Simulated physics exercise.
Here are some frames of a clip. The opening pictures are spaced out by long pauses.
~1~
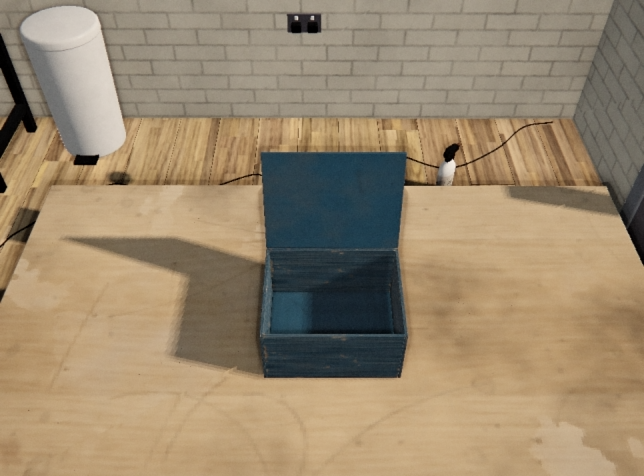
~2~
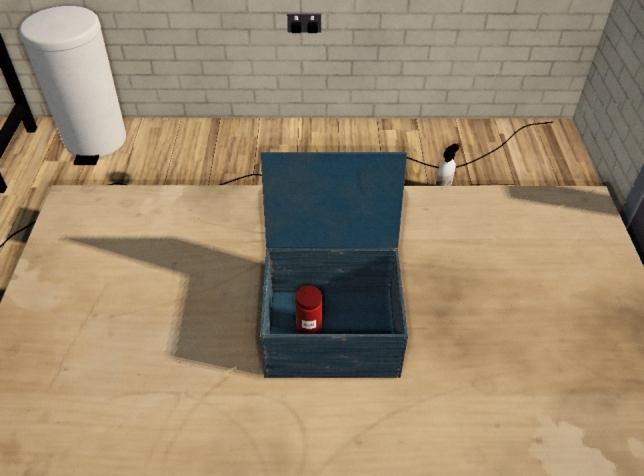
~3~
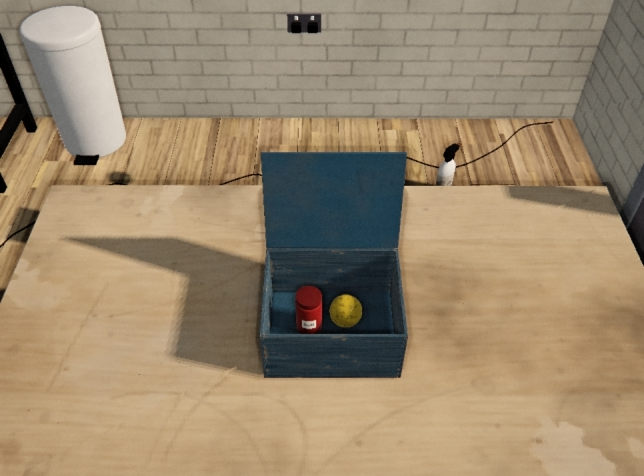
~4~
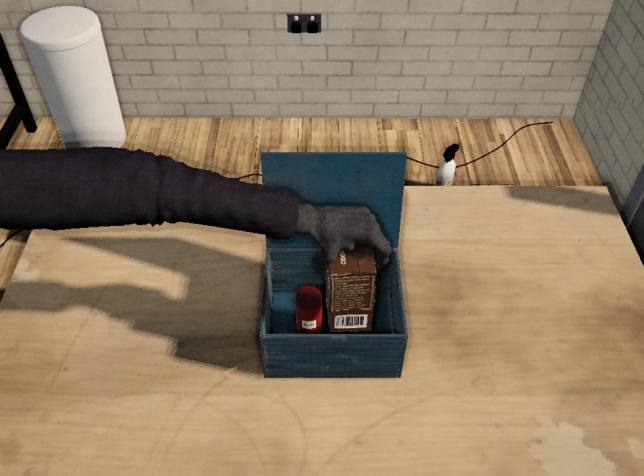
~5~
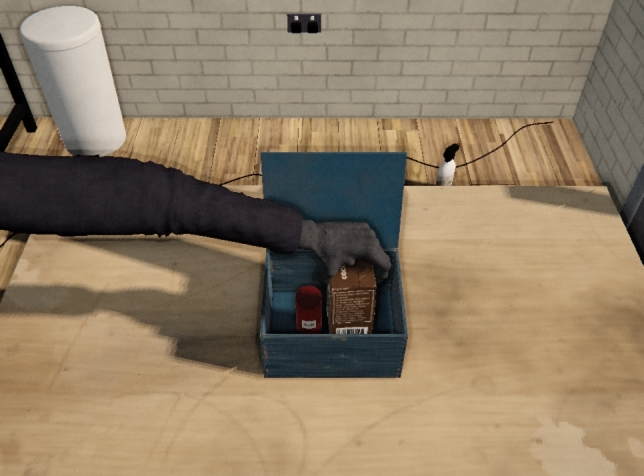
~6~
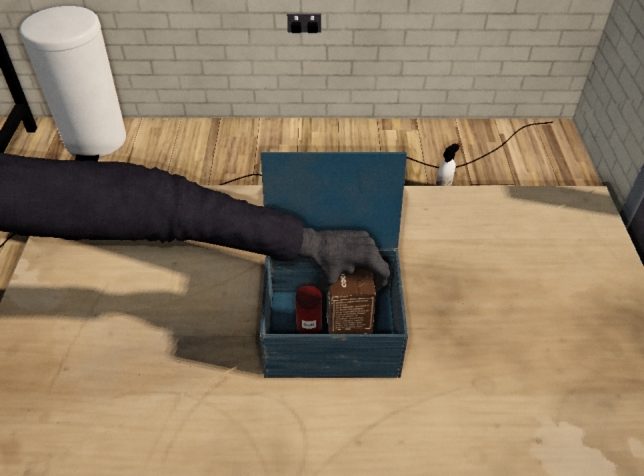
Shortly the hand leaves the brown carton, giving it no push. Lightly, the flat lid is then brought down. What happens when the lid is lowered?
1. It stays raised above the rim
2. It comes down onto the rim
1, it stays raised above the rim.
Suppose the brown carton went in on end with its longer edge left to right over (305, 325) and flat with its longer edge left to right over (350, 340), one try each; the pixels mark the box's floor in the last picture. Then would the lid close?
The first time it cannot come down, the second time it seals the box.
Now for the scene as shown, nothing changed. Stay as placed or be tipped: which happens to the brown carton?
It stays as it was set.
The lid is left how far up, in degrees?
Some 14° above the rim.
Then, 0.30 s on from there, brown carton shifted about its own width near (351, 328); yellow ball shifted a little.
Then, 1.20 s on from there, lid starting down; brown carton shifted about its own width near (352, 329); yellow ball shifted a little.
Then, 1.60 s on from there, lid 57° above the rim; brown carton shifted about its own width near (352, 329); yellow ball shifted a little.
Then, 1.90 s on from there, lid 24° above the rim; brown carton shifted about its own width near (352, 329); yellow ball shifted a little.
In the end, lid 15° above the rim; moved from the start, brown carton; the other 2 unmoved. At the end, from the last picture's camera, brown carton near (352, 329).
